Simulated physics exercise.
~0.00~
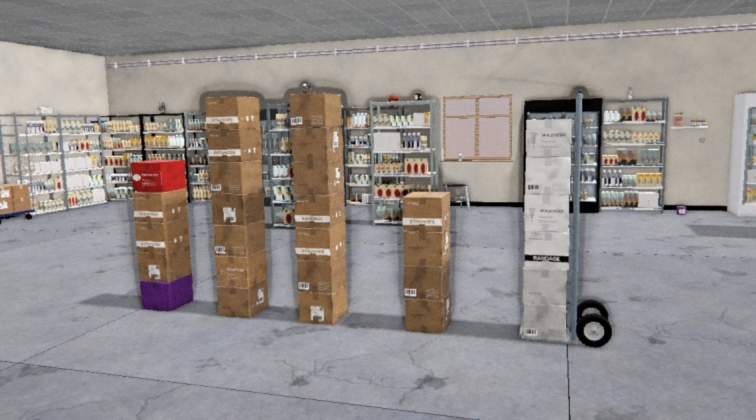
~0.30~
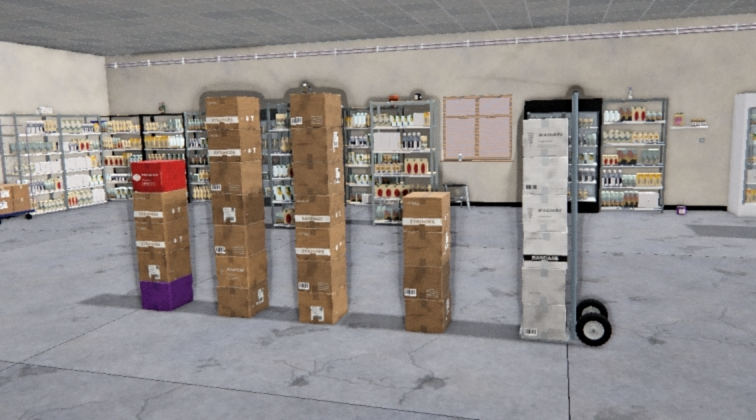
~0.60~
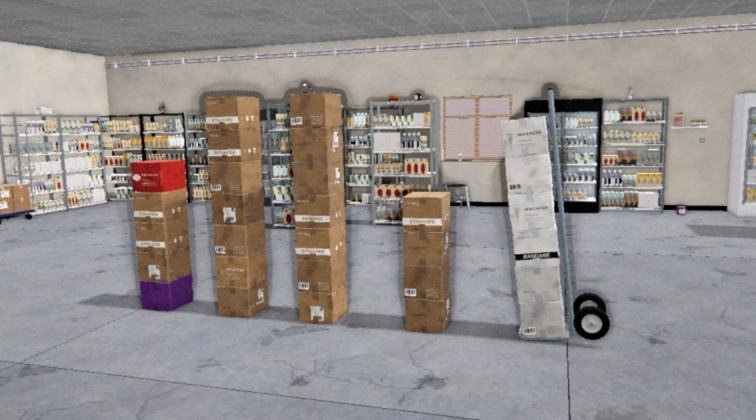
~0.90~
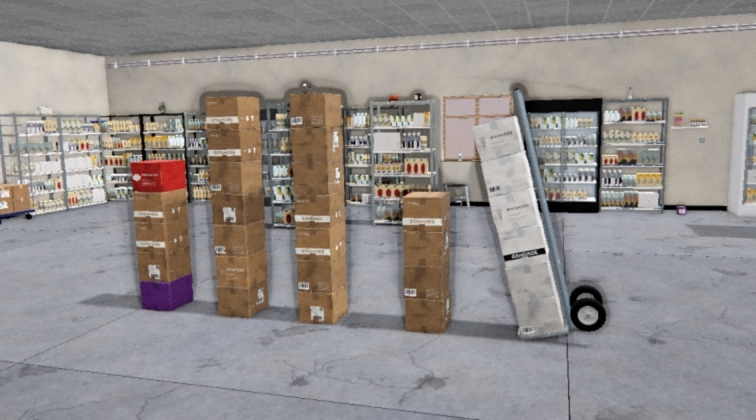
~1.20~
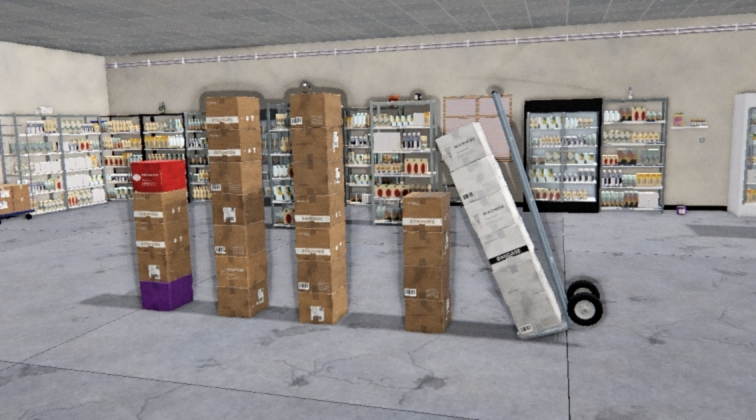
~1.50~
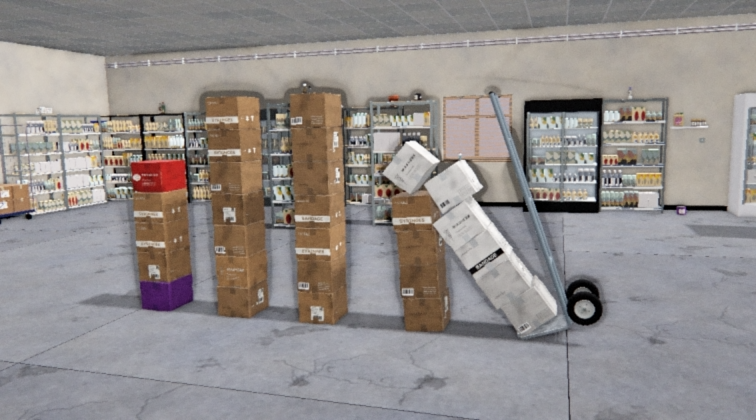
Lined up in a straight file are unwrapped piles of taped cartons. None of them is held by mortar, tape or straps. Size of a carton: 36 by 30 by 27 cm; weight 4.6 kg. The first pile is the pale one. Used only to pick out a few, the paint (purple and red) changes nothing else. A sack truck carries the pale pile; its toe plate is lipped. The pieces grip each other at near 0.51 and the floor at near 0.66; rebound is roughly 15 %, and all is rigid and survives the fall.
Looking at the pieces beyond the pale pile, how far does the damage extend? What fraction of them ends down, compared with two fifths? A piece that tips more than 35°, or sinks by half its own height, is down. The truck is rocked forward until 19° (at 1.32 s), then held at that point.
The fraction down is larger than two fifths.
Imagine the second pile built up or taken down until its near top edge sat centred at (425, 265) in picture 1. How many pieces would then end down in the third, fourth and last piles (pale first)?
Pile by pile that makes third 0, fourth 0, last 0.
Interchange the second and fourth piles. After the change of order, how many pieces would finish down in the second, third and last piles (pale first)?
After the swap, the second pile would have 6 down, the third 7 and the last 5.
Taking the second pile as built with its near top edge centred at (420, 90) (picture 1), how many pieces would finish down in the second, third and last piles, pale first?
You'd get second 6, third 7 and last 4.
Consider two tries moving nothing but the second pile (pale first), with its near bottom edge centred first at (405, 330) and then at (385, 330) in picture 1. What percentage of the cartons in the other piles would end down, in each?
First 90, then 0 per cent.
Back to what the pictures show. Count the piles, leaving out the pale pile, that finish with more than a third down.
I make it 4 of the piles.
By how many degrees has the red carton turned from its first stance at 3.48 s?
Its tilt comes to about 30° at that moment.
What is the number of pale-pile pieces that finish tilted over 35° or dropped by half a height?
The total comes to 6.
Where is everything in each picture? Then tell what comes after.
In the first picture (we follow the side turned to the camera), truck frame (578, 145) 0° forward; purple carton (155, 297); red carton (146, 178); no other piece has moved.
In the second picture, truck frame (575, 144) 1° forward; red carton (146, 178).
In the third picture, truck frame (555, 141) 6° forward, top of the pale pile leaning 6°; red carton (146, 178); no other piece has moved.
In the fourth picture, truck frame (528, 139) 13° forward, top of the pale pile leaning 14°; red carton (146, 178); no other piece has moved.
In the fifth picture, truck frame (509, 140) 18° forward, top of the pale pile leaning 24°; red carton (146, 178); no other piece has moved.
In the sixth picture, truck frame (507, 140) 19° forward, top of the pale pile leaning 52°; red carton (146, 178); purple carton (155, 297); steepest lean 4°, the carton at (417, 248); 4 stirred so far.
Around 2.02 s, 6 of the pale pile down; none of the 23 other cartons down, 9 disturbed.
Around 2.86 s, 6 of the pale pile down; 4 of the 23 other cartons down.
Around 3.48 s, 6 of the pale pile down; 18 of the 23 other cartons down; red carton tipped 35°, 16 cm lower; purple carton tipped 34°.
Around 4.20 s, 6 of the pale pile down; 22 of the 23 other cartons down; red carton upside down; purple carton tipped 50°.
Finally (6.0 s), 6 of the pale pile down; 22 of the 23 other cartons down; red carton upside down; purple carton tipped 50°. That is 96 per cent. Seen by the last camera, middles, red carton near (8, 280), purple carton near (152, 283).
